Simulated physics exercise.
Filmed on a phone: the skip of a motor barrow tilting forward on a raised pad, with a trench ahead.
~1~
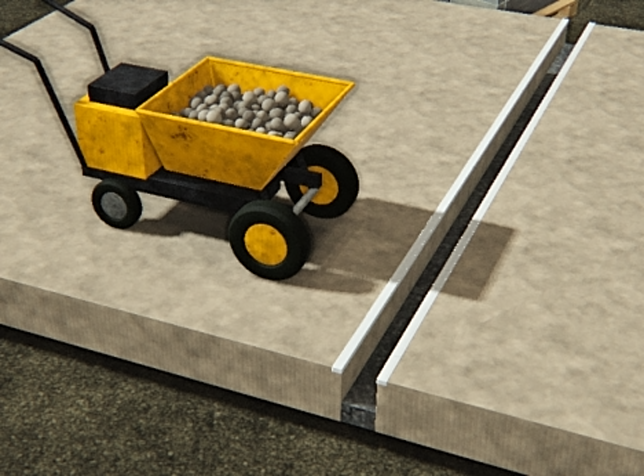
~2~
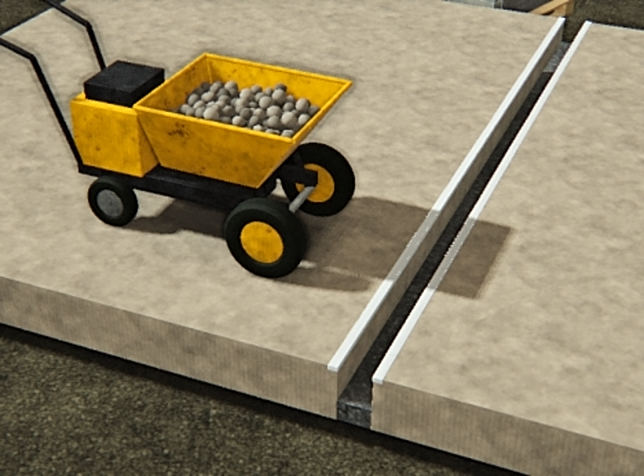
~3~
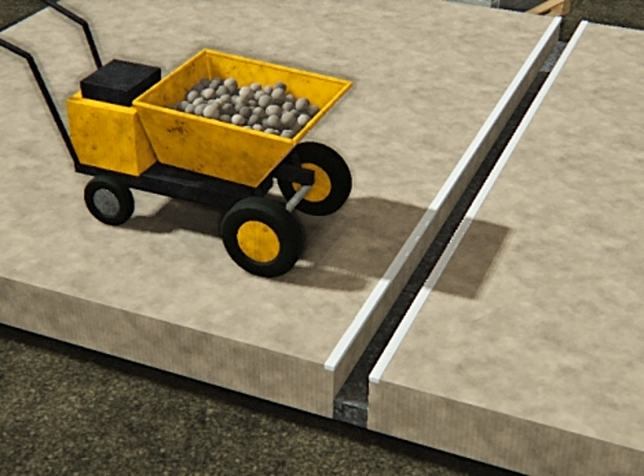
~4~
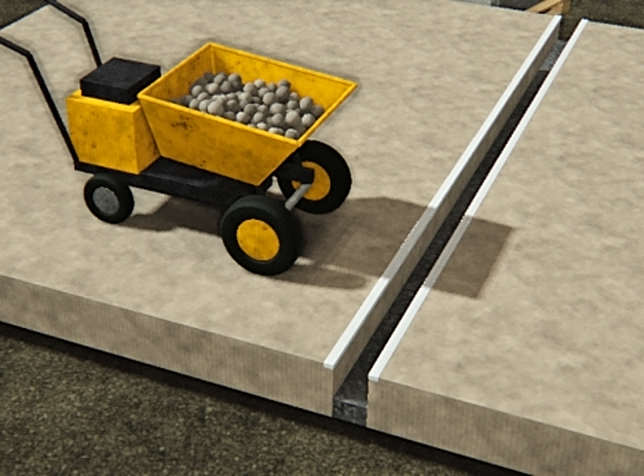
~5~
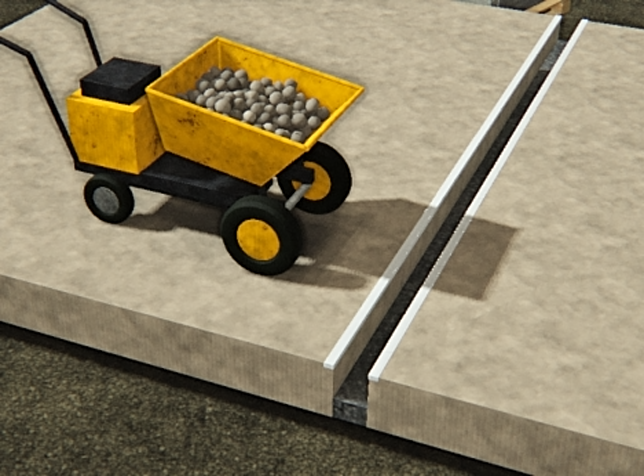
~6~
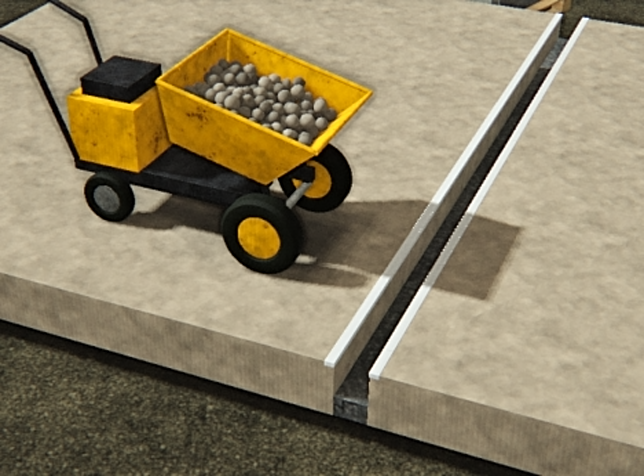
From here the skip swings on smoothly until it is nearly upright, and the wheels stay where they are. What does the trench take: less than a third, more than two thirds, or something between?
In the trench: Between a third and two thirds.
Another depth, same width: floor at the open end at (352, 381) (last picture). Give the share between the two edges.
It comes to 40 per cent or so.
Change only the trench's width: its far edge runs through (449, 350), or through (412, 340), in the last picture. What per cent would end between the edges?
In turn 100 and 70 in a hundred.
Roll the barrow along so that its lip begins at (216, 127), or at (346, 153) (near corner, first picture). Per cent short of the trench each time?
Roughly 70 per cent, and 0 per cent.
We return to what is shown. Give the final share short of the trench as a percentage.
Roughly 5 in a hundred.
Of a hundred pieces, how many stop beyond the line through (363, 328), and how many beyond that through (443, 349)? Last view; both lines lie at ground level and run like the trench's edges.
Roughly 90 per cent, and 20 per cent.
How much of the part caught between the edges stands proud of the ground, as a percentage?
Near 25 %.
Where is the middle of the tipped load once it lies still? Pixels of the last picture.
Near (426, 264).
Shortly afterwards, skip tipped steeply; the whole lot in the skip.
Next, skip tipped steeply; all but a few in the skip; only a few in or heaped over the trench; only a few beyond it; only a few falling.
Some moments later, skip tipped right over; near a quarter in the skip; near a third in or heaped over the trench; near a third beyond it.
In the end, skip tipped right over; a little short of the trench; near half in or heaped over the trench; near half beyond it.
